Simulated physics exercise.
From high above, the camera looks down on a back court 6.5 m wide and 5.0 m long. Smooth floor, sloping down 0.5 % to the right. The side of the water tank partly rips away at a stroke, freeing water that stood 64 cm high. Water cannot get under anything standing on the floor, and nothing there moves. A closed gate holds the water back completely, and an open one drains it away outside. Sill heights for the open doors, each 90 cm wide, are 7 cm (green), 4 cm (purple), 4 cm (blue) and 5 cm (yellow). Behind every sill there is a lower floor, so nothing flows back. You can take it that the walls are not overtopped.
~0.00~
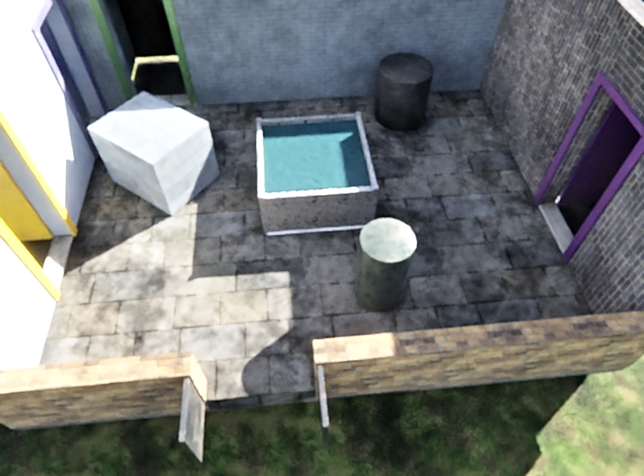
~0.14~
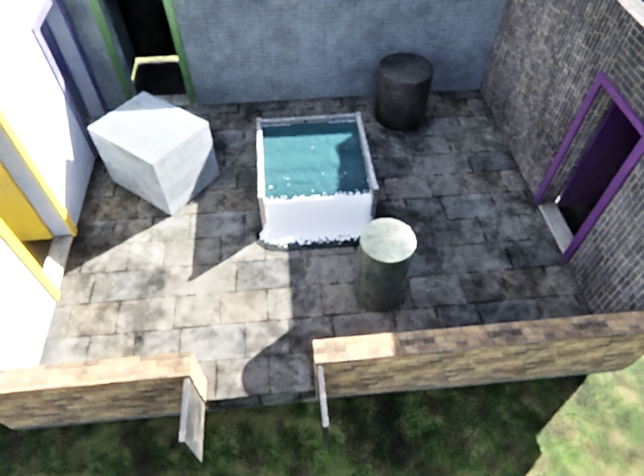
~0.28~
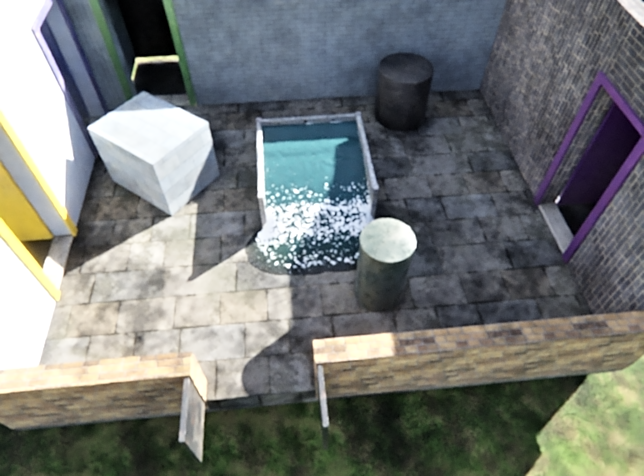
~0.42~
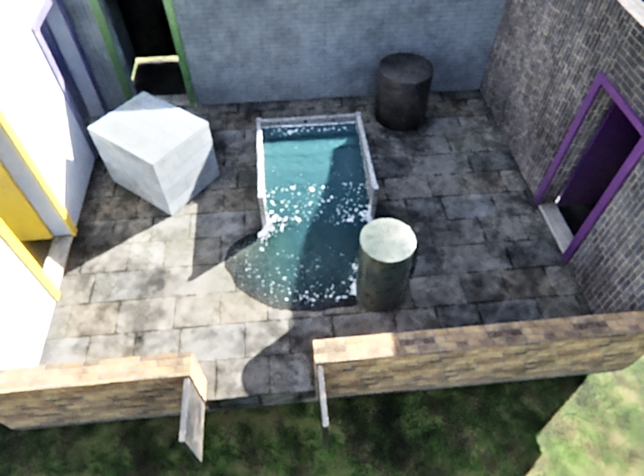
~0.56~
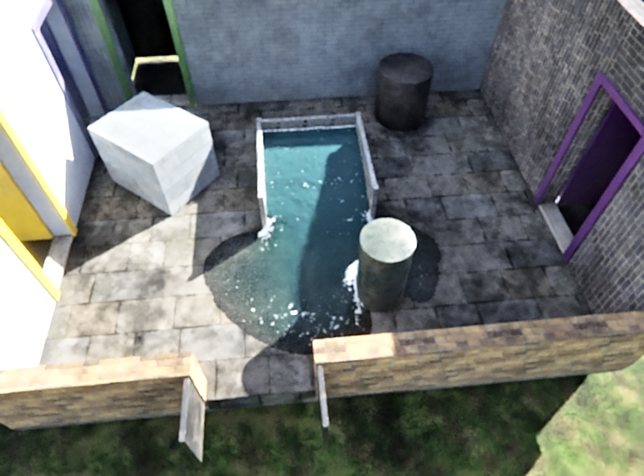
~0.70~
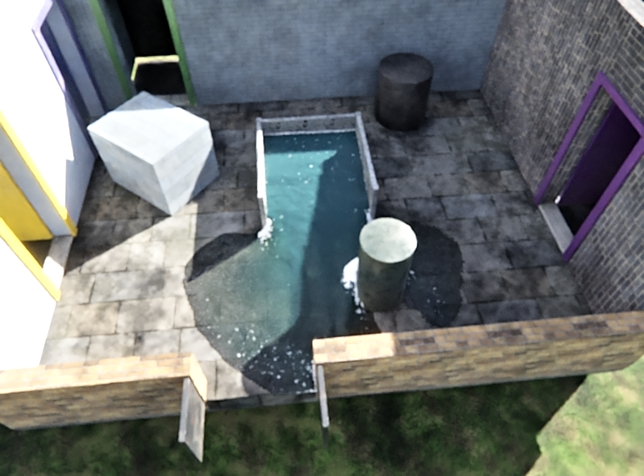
To begin with, a square tank of still, teal water stands in a paved court among a pale block and two cylinders. Its near side gives way and water bursts out in white froth, then spreads across the paving, wrapping around the nearer cylinder and reaching toward the low front wall.
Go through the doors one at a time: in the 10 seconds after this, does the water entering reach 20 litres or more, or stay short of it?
Result: The green door lets in a smaller amount than the limit; the purple door lets in a larger amount than the limit; the blue door lets in a smaller amount than the limit; the yellow door lets in a smaller amount than the limit.
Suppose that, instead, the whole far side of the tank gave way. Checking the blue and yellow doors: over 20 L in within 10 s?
Outcome at blue: Exceeded; outcome at yellow: Not exceeded.
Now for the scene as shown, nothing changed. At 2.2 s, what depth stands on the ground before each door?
Green 0 cm, purple 7 cm, blue 0 cm, yellow 0 cm.
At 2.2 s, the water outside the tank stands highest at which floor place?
You'll find it around (589, 315).
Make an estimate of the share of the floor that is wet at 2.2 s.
I'd guess around 35 %.
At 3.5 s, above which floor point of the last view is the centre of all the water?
The water's centre sits at about (359, 273).
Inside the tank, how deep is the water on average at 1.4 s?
It averages close to 24 centimetres.
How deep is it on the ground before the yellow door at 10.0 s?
Roughly 2.5 centimetres.
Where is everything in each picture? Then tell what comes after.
The first picture shows still water, 64 cm deep, in the water tank at (314, 157).
In the second picture, water pours out at (319, 217) and has run 0.8 m, to (260, 235); typically 8 cm deep outside, 64 cm at the water tank's back.
In the third picture, water pours out at (319, 218) and has run 1.0 m, to a hidden place; typically 10 cm deep outside, 62 cm at the water tank's back.
In the fourth picture, water pours out at (319, 219) and has run 1.4 m, to a hidden place; typically 10 cm deep outside, 55 cm at the water tank's back.
In the fifth picture, water pours out at (319, 219) and has run 1.8 m, to a hidden place; typically 8 cm deep outside, 54 cm at the water tank's back.
In the sixth picture, water pours out at (319, 220) and has run 2.4 m, to a hidden place; typically 6 cm deep outside, 49 cm at the water tank's back.
After 1.4 s water covers 30 % of the floor and is deepest (34 cm) near (328, 368); green door not reached, purple door not reached, blue door not reached, yellow door not reached.
After 2.2 s water covers 35 % of the floor and is deepest (28 cm) near (589, 315); green door not reached, purple door 7 cm at the sill, 4 L in, blue door not reached, yellow door not reached.
After 3.5 s water covers 40 % of the floor and is deepest (14 cm) near (603, 342); green door not reached, purple door 9 cm at the sill, 26 L in, blue door not reached, yellow door 3 cm at the sill, 0 L in.
After 6.0 s water covers 65 % of the floor and is deepest (10 cm) near (449, 95); green door not reached, purple door 6 cm at the sill, 47 L in, blue door 2 cm at the sill, 0 L in, yellow door 3 cm at the sill, 0 L in.
After 10.0 s water covers 90 % of the floor and is deepest (6 cm) near (498, 155); green door 2 cm at the sill, 0 L in, purple door 3 cm at the sill, 52 L in, blue door 1 cm at the sill, 0 L in, yellow door 3 cm at the sill, 0 L in.
